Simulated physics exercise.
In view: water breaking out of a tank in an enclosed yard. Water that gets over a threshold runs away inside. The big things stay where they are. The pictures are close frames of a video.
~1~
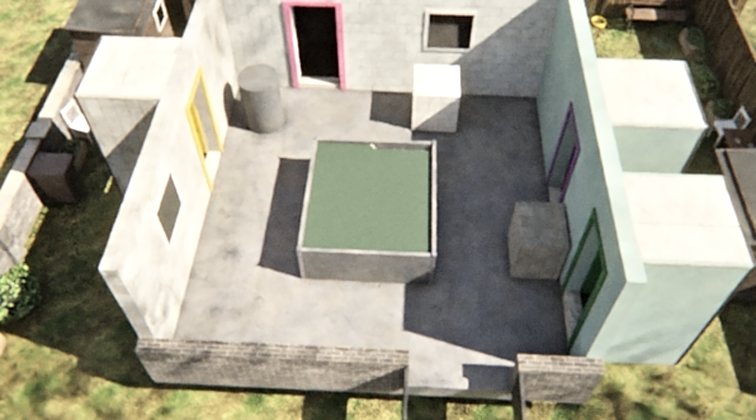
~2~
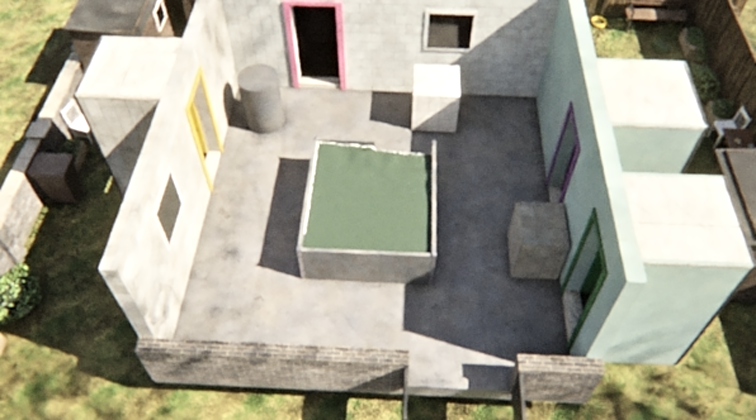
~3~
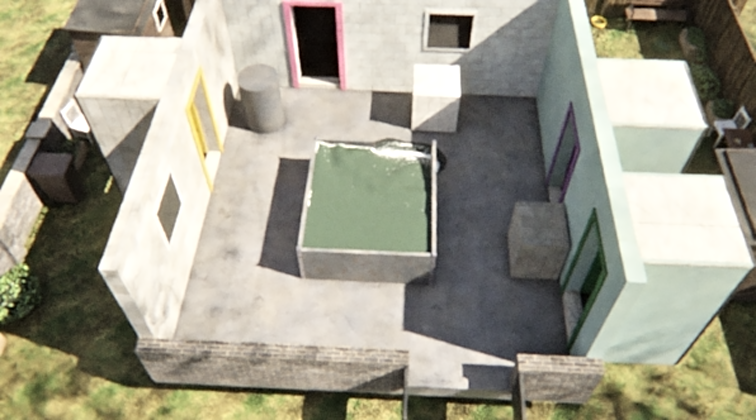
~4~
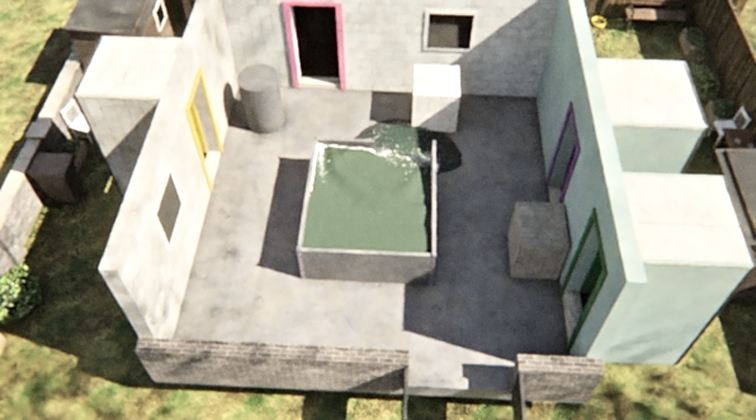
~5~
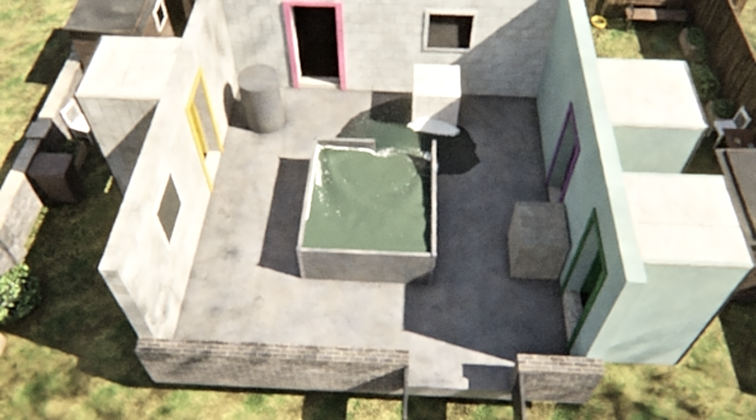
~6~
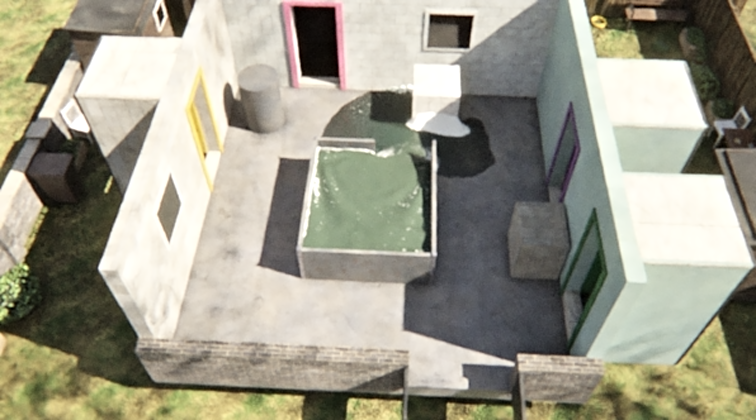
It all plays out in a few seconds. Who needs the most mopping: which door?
The purple door.
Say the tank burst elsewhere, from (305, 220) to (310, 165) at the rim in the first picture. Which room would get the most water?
The one in yellow.
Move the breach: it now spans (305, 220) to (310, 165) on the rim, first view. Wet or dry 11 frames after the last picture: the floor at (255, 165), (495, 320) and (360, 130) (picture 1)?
In turn: Under water, free of water, not flooded.
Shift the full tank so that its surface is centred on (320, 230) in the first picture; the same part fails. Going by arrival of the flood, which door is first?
First comes the one in pink.
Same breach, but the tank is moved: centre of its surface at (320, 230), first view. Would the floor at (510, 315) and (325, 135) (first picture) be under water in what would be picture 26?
As listed: Free of water, flooded.
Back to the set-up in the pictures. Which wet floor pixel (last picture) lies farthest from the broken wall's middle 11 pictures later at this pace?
Roughly at (238, 89).
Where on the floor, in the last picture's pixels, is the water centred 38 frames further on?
Near (387, 188).
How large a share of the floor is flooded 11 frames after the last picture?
I make it 30 per cent.
A moment on, water covers 20 % of the floor; yellow door not reached, pink door wet at the sill, nothing in, green door not reached, purple door not reached.
Next, water covers 30 % of the floor; yellow door not reached, pink door a trickle in, green door not reached, purple door wet at the sill, nothing in.
Then, water covers 50 % of the floor; yellow door wet at the sill, nothing in, pink door some in, green door wet at the sill, nothing in, purple door some in.
Later, water covers 85 % of the floor; yellow door wet at the sill, nothing in, pink door some in, green door wet at the sill, nothing in, purple door a lot in.
In the end, water covers 95 % of the floor; yellow door wet at the sill, nothing in, pink door some in, green door wet at the sill, nothing in, purple door a lot in; the purple door has let in the most.
